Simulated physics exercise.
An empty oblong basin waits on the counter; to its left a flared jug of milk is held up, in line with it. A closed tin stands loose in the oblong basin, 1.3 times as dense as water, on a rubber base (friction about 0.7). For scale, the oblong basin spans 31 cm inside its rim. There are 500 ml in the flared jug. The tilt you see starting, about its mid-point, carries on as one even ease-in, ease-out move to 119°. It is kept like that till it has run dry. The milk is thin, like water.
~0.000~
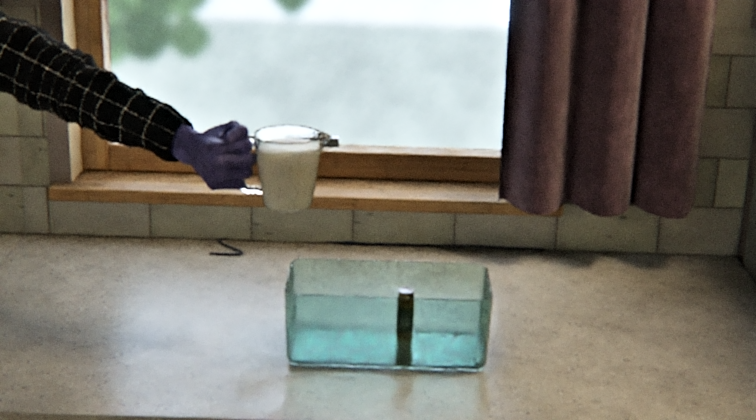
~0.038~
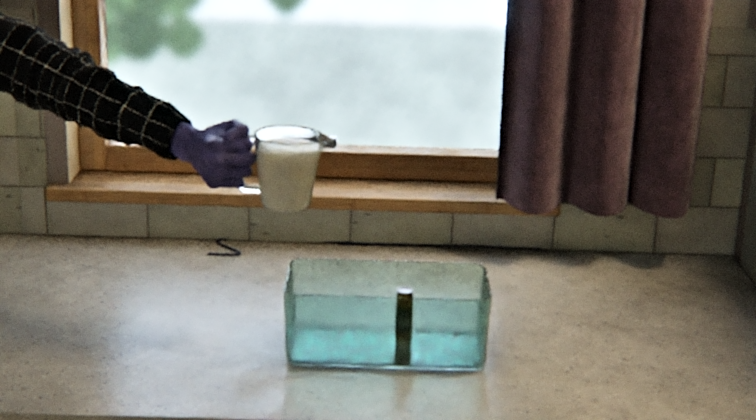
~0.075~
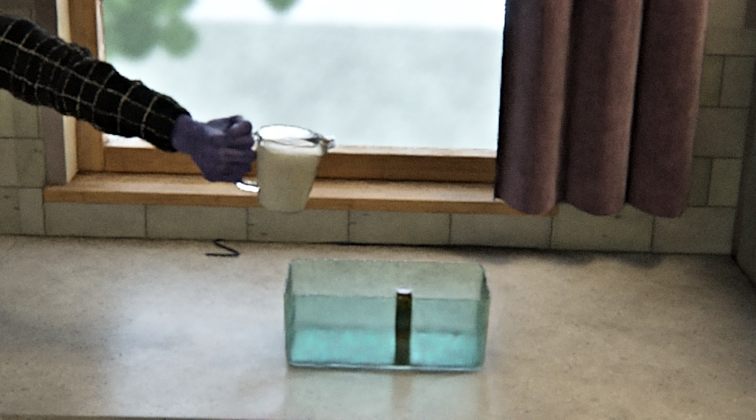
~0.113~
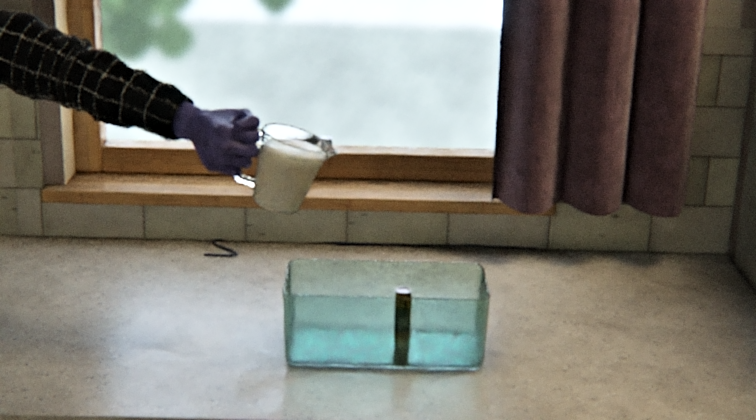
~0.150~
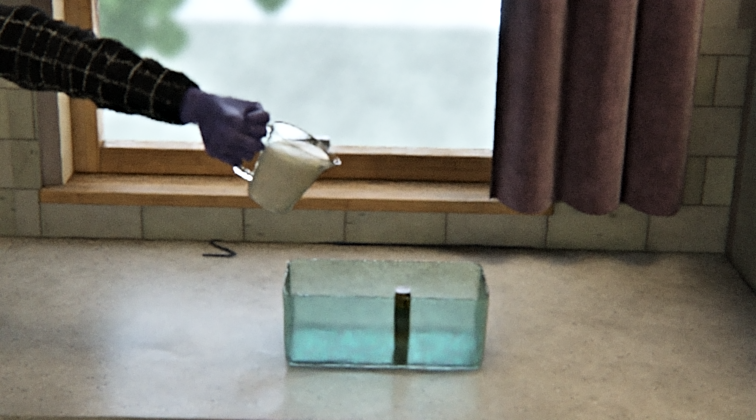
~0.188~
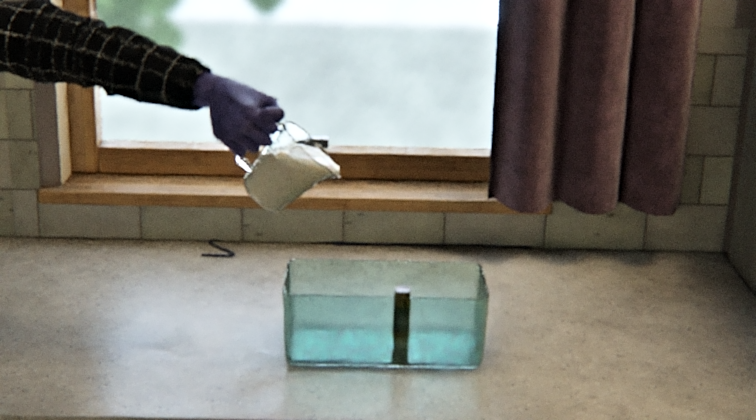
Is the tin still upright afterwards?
It stays up.
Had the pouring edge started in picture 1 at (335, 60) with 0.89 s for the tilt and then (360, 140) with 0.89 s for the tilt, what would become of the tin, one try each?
First it topples; then it topples.
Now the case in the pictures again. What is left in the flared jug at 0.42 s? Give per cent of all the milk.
About 30 per cent.
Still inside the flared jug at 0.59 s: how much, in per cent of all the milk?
Near 1 in a hundred.
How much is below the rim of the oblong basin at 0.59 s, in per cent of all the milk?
Some 88 per cent.
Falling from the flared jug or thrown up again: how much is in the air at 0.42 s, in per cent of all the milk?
About 38 per cent.
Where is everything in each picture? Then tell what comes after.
In the first picture, it leans 0°; its right rim is at (332, 137); the milk meets the walls at (257, 144) and (321, 146); the oblong basin's rim runs from (289, 277) to (489, 283); the tin's top is at (406, 293).
In the second picture, it leans 2°; its right rim is at (333, 139); the milk meets the walls at (257, 143) and (320, 147).
In the third picture, it leans 8°; its right rim is at (335, 144); the milk meets the walls at (259, 142) and (321, 149).
In the fourth picture, it leans 17°; its right rim is at (338, 152); the milk meets the walls at (263, 141) and (325, 153).
In the fifth picture, it leans 29°; its right rim is at (341, 163); the milk meets the walls at (262, 154) and (328, 156).
In the sixth picture, it leans 43°; its right rim is at (341, 176); the milk meets the walls at (258, 161) and (337, 166); 1 per cent is over the edge.
After 0.42 s the tilt is 117° and 30 per cent is still to pour; the tin stands where it began.
After 0.59 s the tilt is 119° and 1 per cent is still to pour; the tin stands where it began.
After 0.77 s the tilt is 119° and 0 per cent is still to pour; the tin stands where it began.
After 0.96 s the tilt is 119° and 0 per cent is still to pour; the tin stands where it began.
In the end the tin stands where it began.
